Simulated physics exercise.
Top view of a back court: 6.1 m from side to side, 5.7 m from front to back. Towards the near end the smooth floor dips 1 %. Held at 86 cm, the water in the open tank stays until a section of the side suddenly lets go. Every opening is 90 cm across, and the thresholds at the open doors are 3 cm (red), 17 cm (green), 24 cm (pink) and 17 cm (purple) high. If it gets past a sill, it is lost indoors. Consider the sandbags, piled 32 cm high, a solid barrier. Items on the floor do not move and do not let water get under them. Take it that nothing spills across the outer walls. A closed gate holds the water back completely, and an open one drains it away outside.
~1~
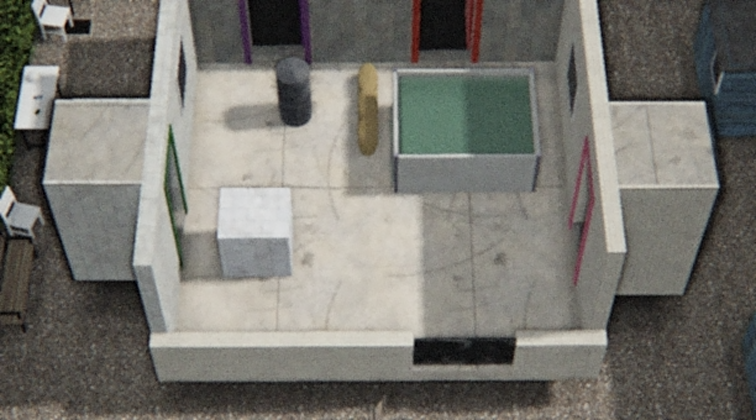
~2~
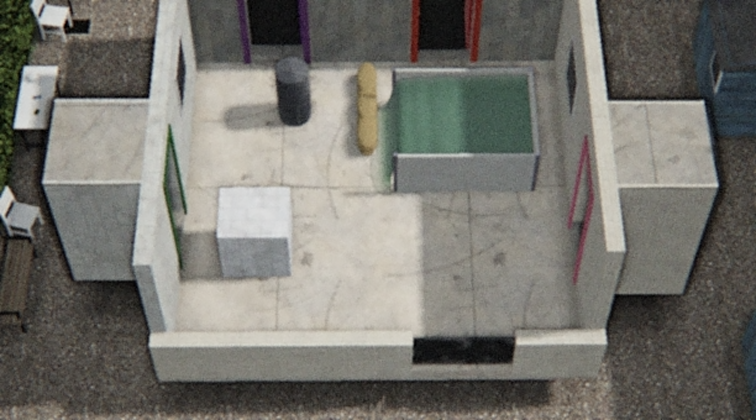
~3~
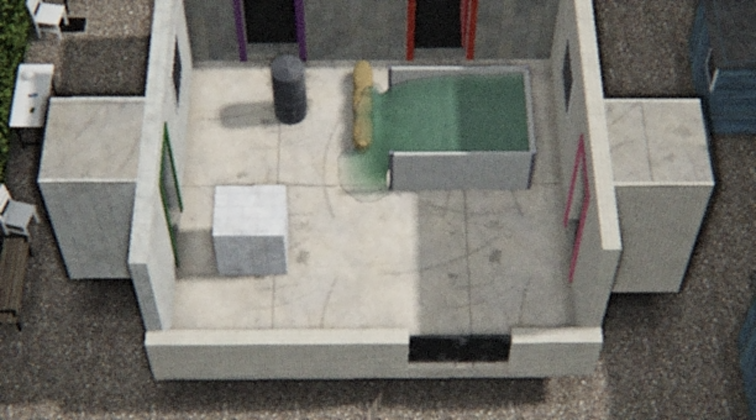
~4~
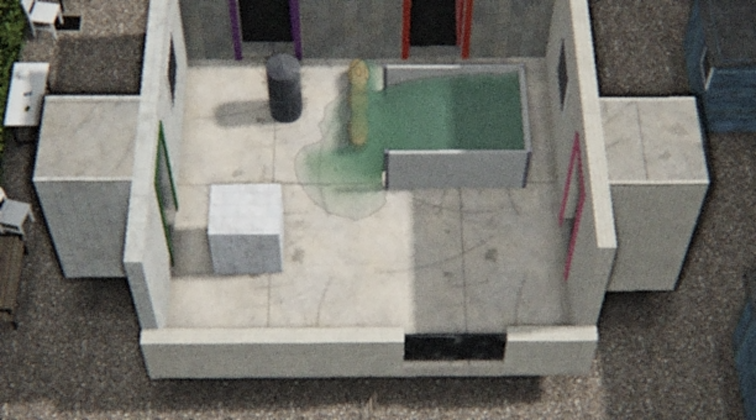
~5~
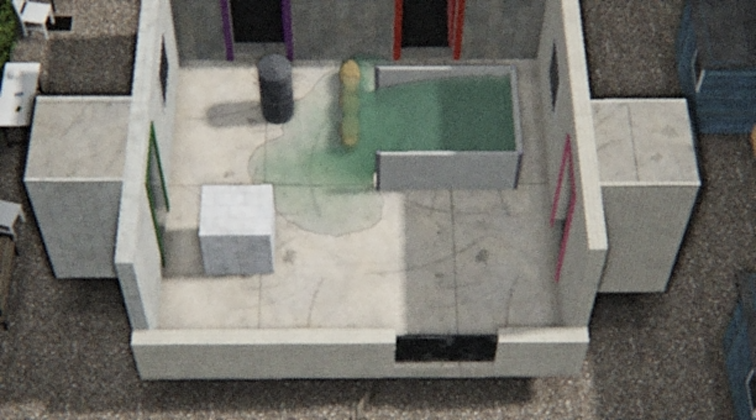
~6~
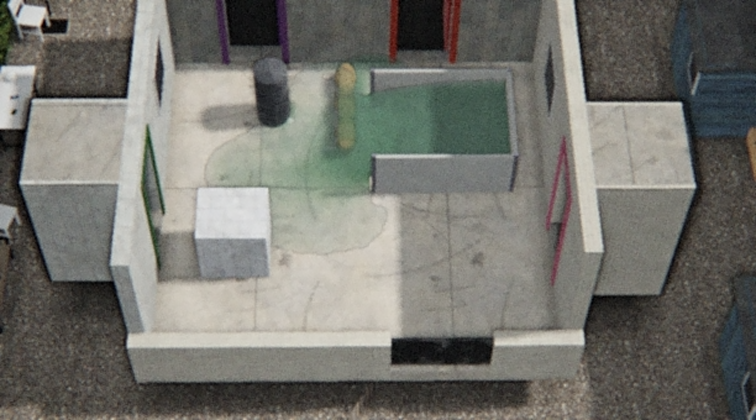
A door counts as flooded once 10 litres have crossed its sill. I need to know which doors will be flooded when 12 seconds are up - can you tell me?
Red door: Past the limit; green door: Past the limit; pink door: Within the limit; purple door: Within the limit.
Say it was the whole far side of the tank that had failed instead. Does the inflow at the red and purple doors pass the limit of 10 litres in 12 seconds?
Red: Beyond limit; purple: Within limit.
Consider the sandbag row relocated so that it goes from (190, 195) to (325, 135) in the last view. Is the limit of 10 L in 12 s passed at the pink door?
Pink: Within it.
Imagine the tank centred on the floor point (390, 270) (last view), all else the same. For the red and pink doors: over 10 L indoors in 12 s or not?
Against that limit: Red over, pink not over.
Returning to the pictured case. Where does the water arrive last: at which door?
The answer is the pink door.
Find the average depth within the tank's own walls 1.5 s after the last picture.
Average depth: About 34 cm.
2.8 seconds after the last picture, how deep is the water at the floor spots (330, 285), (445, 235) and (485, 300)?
1, 0 and 1 cm.
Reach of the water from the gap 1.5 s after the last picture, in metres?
That works out near 5.0 m.
Then, 0.7 s after the last picture water covers 45 % of the floor and is deepest (59 cm) near (356, 133); red door 8 cm at the sill, 2 L in, green door 24 cm at the sill, 10 L in, pink door not reached, purple door 9 cm at the sill, 0 L in.
Then, 1.5 s after the last picture water covers 60 % of the floor and is deepest (41 cm) near (356, 133); red door 8 cm at the sill, 13 L in, green door 27 cm at the sill, 73 L in, pink door not reached, purple door 11 cm at the sill, 0 L in.
Then, 2.8 s after the last picture water covers 75 % of the floor and is deepest (28 cm) near (232, 225); red door 5 cm at the sill, 27 L in, green door 18 cm at the sill, 129 L in, pink door not reached, purple door 10 cm at the sill, 0 L in.
Then, 6.3 s after the last picture water covers 90 % of the floor and is deepest (19 cm) near (502, 355); red door 4 cm at the sill, 35 L in, green door 11 cm at the sill, 132 L in, pink door 6 cm at the sill, 0 L in, purple door 10 cm at the sill, 2 L in.
Then, 11.3 s after the last picture water covers 95 % of the floor and is deepest (16 cm) near (322, 356); red door 4 cm at the sill, 39 L in, green door 7 cm at the sill, 132 L in, pink door 12 cm at the sill, 0 L in, purple door 5 cm at the sill, 2 L in.
